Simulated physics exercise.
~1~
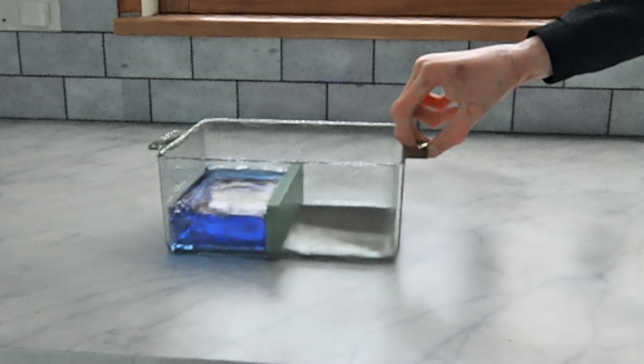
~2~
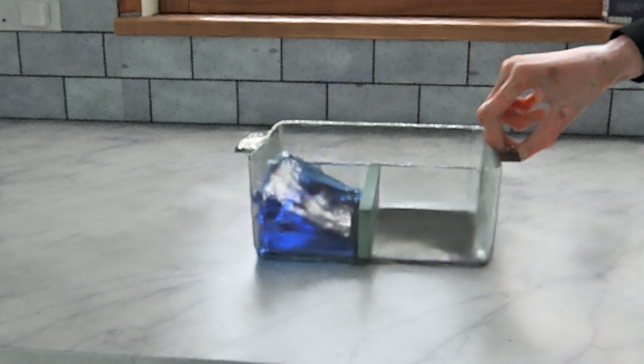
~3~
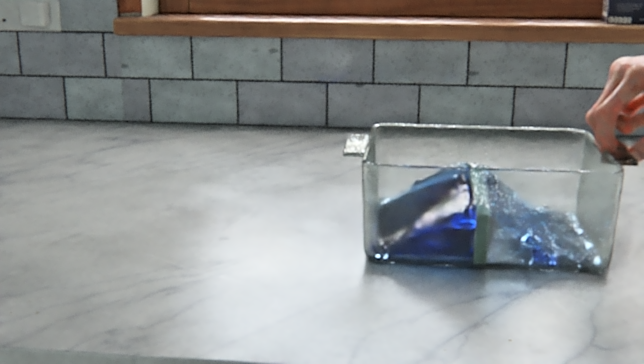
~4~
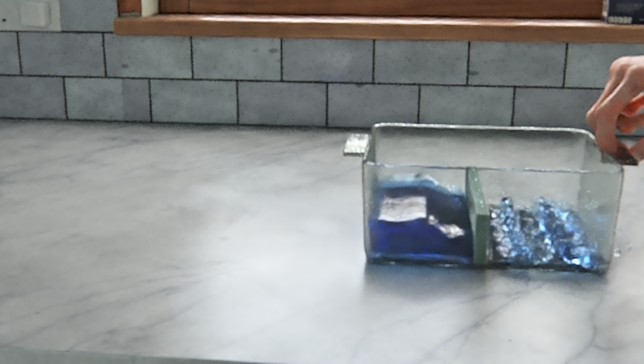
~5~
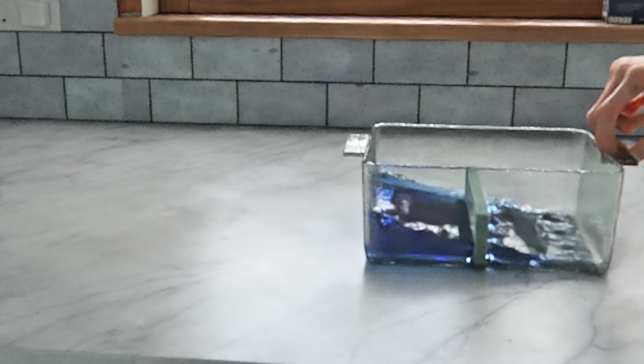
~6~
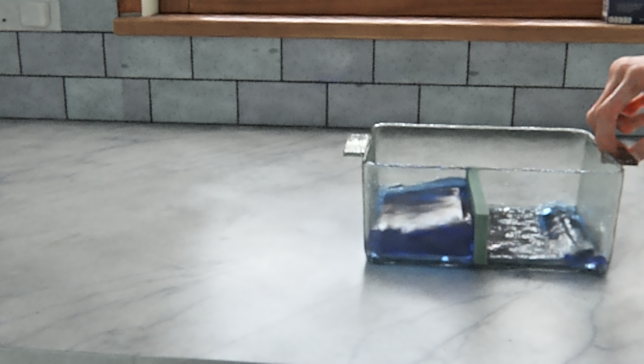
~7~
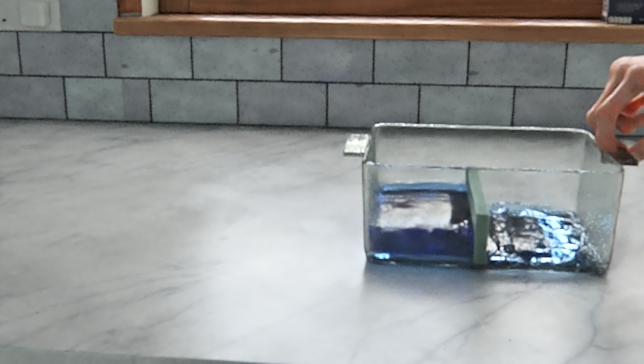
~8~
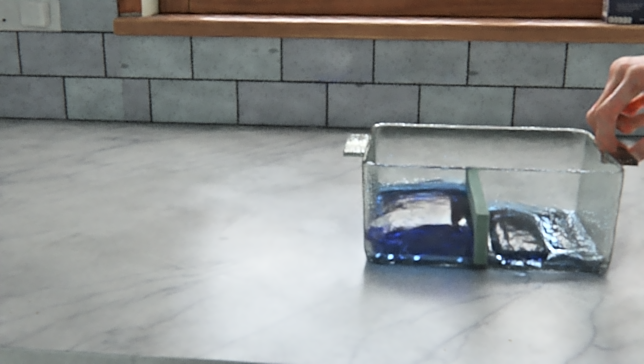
A hand in a dark sleeve grips the right end of a clear, open oblong tub on a pale marbled counter, seen from the front and slightly above, with grey tiles and a wooden ledge behind. Bright blue water fills the left part, held by an upright greenish divider, while the right part is empty. The hand pulls the tub to the right, and the water heaps up at the left end. As the tub stops, the water surges back and spills over the divider. It sloshes in both parts, then calms to small ripples, with most still on the left.
